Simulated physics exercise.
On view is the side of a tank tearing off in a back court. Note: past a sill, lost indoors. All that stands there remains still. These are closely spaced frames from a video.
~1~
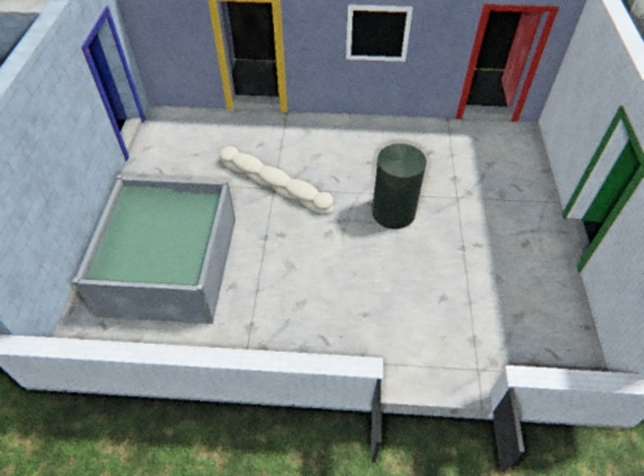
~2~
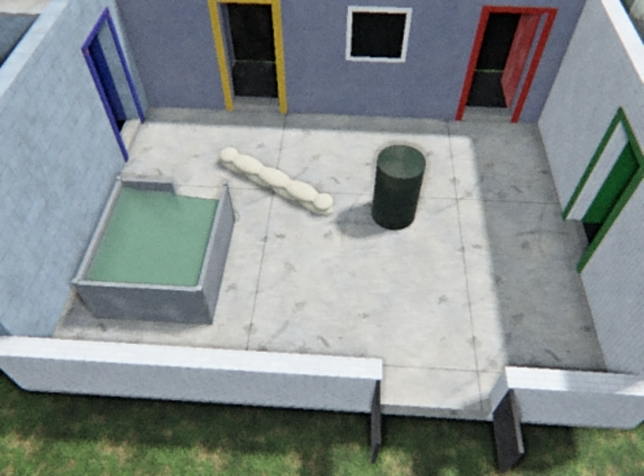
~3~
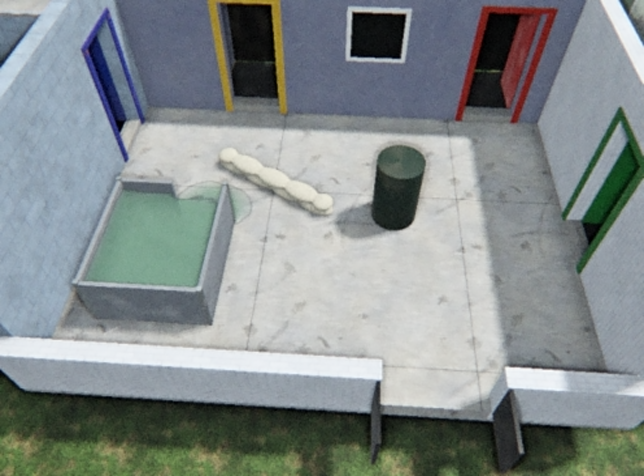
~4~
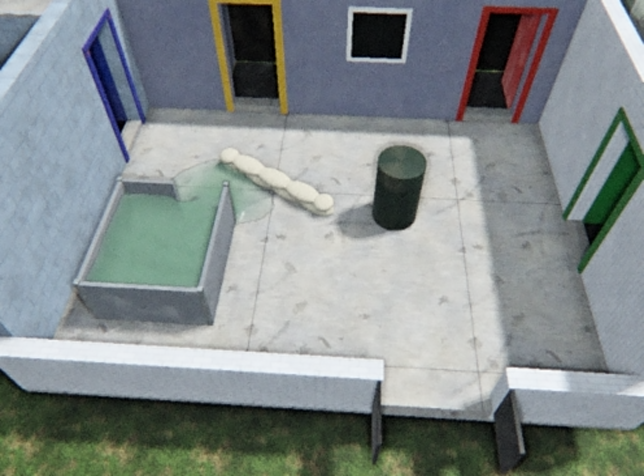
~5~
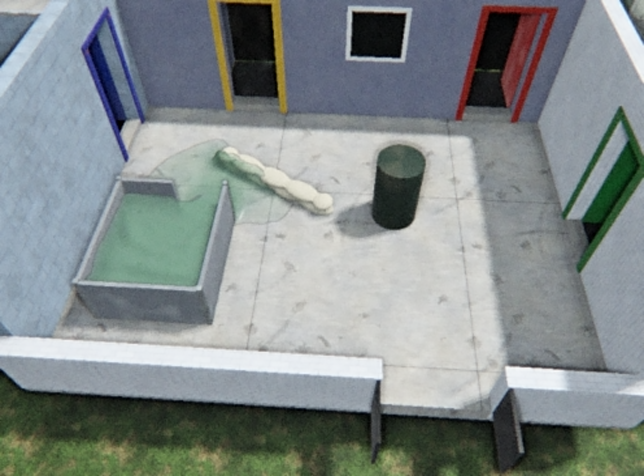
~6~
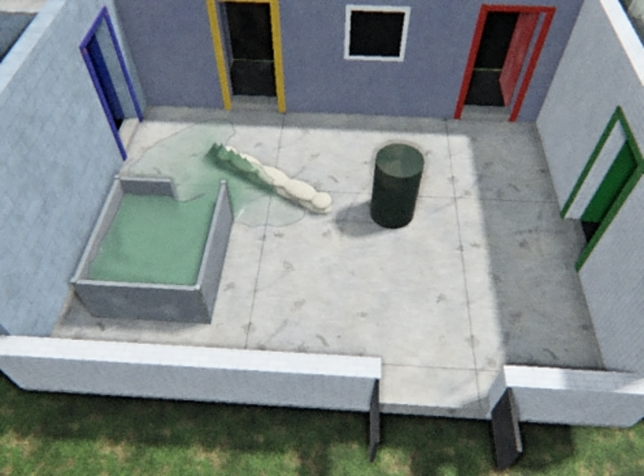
The clip shows a walled court with a grey tank of green water, a pale twisted bar and a dark green cylinder; part of the tank's far side opens, and water pours out and spreads across the paving around the bar's near end.
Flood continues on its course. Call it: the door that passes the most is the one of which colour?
It is the blue one.
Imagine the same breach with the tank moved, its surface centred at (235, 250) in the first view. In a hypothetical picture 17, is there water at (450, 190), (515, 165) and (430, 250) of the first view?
In the order given: Not reached, not reached and wetted.
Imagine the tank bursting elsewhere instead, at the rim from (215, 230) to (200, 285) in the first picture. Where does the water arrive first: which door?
Answer: The door marked green.
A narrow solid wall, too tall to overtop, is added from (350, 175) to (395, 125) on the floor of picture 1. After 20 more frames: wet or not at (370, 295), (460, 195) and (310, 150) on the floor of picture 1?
One after the other: Awash, dry, wet.
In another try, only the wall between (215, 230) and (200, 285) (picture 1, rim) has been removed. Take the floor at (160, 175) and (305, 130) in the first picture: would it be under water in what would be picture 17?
Point one left dry, point two left dry.
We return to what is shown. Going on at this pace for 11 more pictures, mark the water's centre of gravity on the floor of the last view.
Near (194, 212) in the last view.
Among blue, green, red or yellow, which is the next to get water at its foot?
That would be the one in blue.
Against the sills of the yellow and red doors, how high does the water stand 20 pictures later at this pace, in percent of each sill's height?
In order: Roughly 60 % and 0 %.
A moment on, water covers 20 % of the floor; yellow door wet at the sill, nothing in, green door not reached, blue door wet at the sill, nothing in, red door not reached.
Next, water covers 35 % of the floor; yellow door wet at the sill, nothing in, green door not reached, blue door some in, red door not reached.
Then, water covers 50 % of the floor; yellow door wet at the sill, nothing in, green door not reached, blue door a lot in, red door not reached.
Later, water covers 85 % of the floor; yellow door wet at the sill, nothing in, green door not reached, blue door a lot in, red door wet at the sill, nothing in.
In the end, water covers 95 % of the floor; yellow door wet at the sill, nothing in, green door a trickle in, blue door a lot in, red door wet at the sill, nothing in; the blue door has let in the most.
